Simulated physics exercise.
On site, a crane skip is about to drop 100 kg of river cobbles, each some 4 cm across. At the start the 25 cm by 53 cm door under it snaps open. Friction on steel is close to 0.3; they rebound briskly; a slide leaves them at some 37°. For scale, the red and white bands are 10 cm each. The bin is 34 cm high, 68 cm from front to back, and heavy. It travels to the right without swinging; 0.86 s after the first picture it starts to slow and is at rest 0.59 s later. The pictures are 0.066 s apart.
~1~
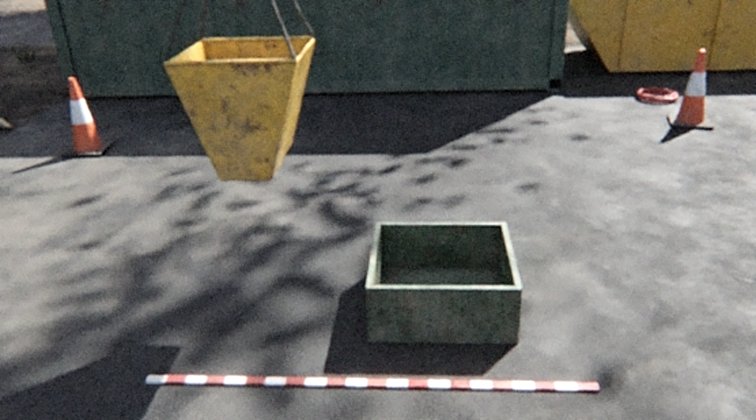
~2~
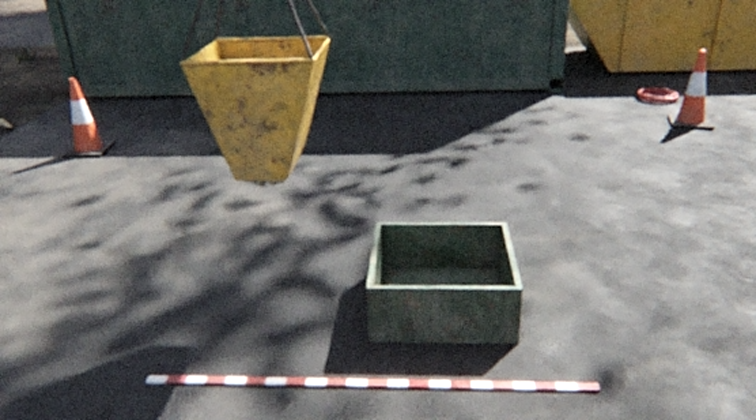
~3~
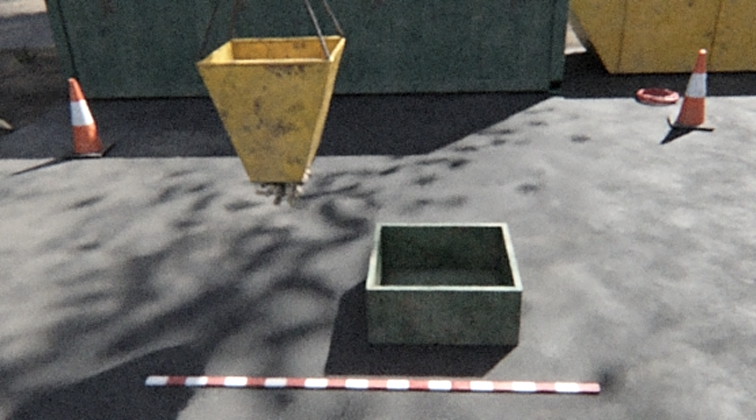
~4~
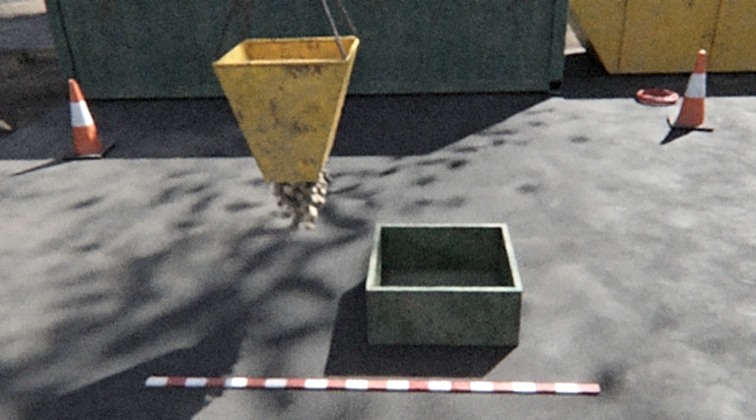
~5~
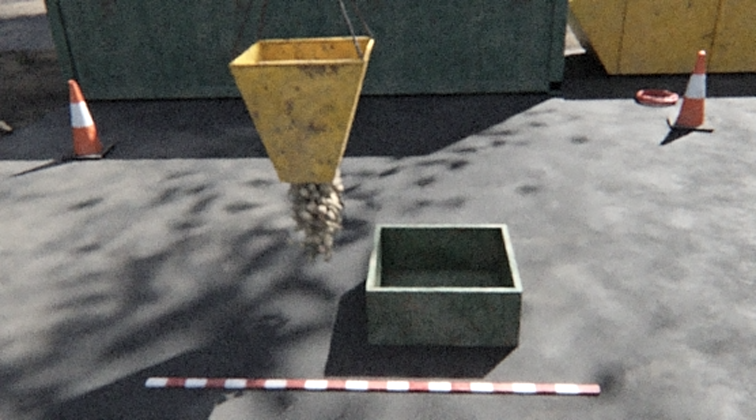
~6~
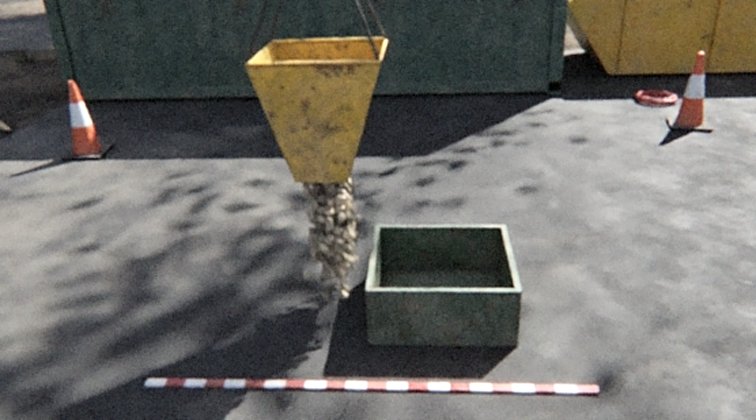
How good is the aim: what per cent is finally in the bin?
Roughly 49 per cent ends in the bin.
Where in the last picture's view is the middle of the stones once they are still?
Around (381, 296).
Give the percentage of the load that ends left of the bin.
About 50 per cent.
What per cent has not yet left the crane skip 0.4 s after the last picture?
It holds some 0 per cent.
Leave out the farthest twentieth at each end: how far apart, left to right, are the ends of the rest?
About 130 cm.
Then, 0.4 s after the last picture, 0 % in the crane skip, 50 % falling or lying left of the bin, 49 % falling or lying in the bin; the stones farthest right are at (475, 285).
Then, 0.8 s after the last picture, 0 % in the crane skip, 50 % falling or lying left of the bin, 49 % falling or lying in the bin, 1 % falling or lying beside or right of the bin; the stones farthest right are at (504, 300).
Then, 1.4 s after the last picture, 0 % in the crane skip, 50 % falling or lying left of the bin, 49 % falling or lying in the bin, 1 % falling or lying beside or right of the bin; the stones farthest right are at (503, 283).
Then, 2.3 s after the last picture, 0 % in the crane skip, 50 % falling or lying left of the bin, 49 % falling or lying in the bin, 1 % falling or lying beside or right of the bin; the stones farthest right are at (503, 283).
Then, 4.2 s after the last picture, 0 % in the crane skip, 50 % left of the bin, 49 % in the bin, 1 % beside or right of the bin; the stones farthest right are at (503, 283).
